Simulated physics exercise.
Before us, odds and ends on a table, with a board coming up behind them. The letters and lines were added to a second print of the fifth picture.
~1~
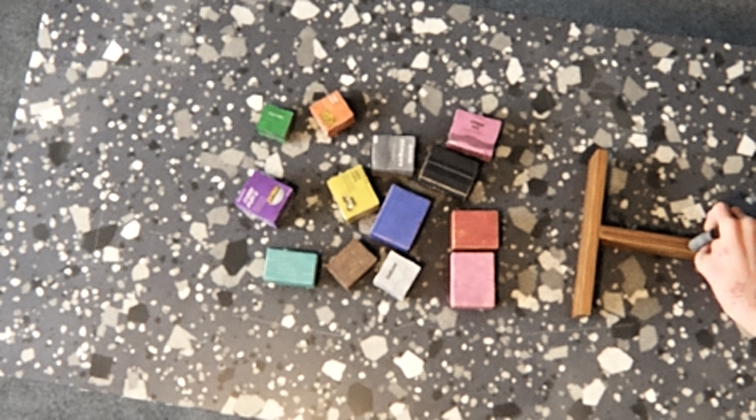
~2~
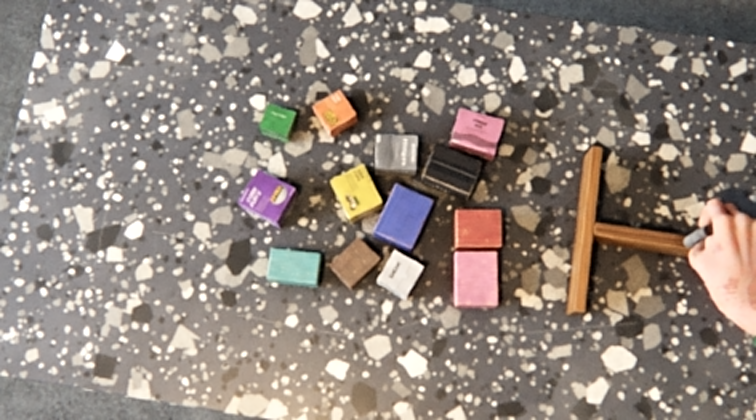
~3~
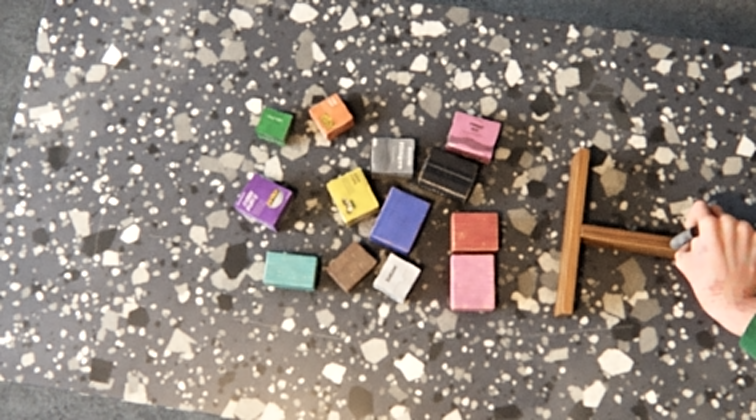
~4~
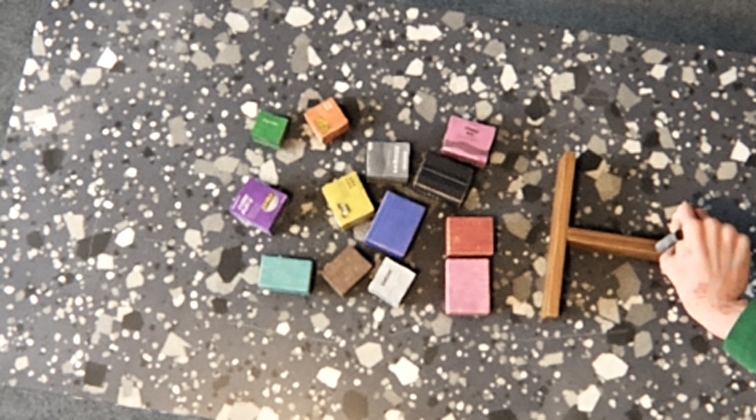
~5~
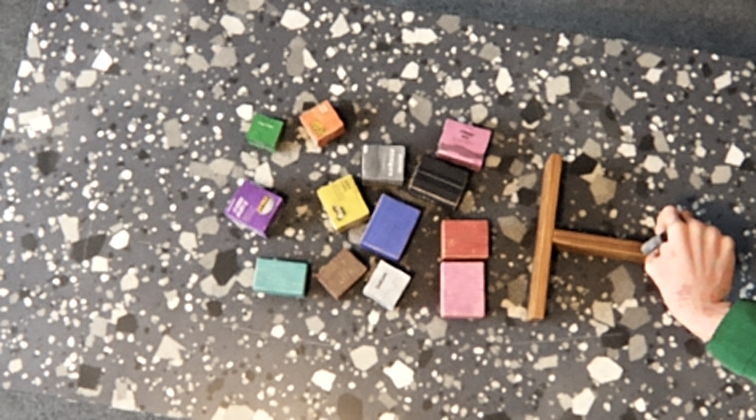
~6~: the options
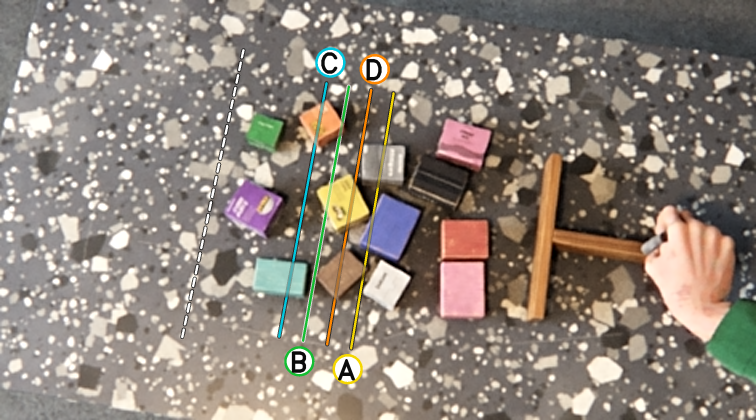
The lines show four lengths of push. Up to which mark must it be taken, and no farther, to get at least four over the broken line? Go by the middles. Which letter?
At C, and not before.
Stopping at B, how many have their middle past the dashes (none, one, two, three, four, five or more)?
It has two across.
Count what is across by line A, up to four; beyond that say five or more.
In all, none.
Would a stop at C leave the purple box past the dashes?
Yes.
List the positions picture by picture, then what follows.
The first picture shows turquoise block (292, 269); yellow box (354, 195); red block (474, 232).
The second picture shows board (589, 227); green box (279, 124).
The third picture shows board (576, 229); pink packet (473, 138).
The fourth picture shows board (562, 232); orange packet (327, 121).
The fifth picture shows board (548, 234); black box (438, 183); white box (387, 286); purple box (255, 209).
On the marked copy, A at (373, 216); B at (327, 209); C at (304, 205); D at (350, 213); the dashed line at (214, 188).
With C. Early on, board (458, 220); green box (266, 134); purple box (255, 209); none across.
Further on, board (371, 207); purple box (219, 217); turquoise block (221, 278); none across.
At the end, board (306, 196); turquoise block (156, 268); purple box (174, 223); four across.
As for the rest, A gets none across; B gets only two across; D gets none across.
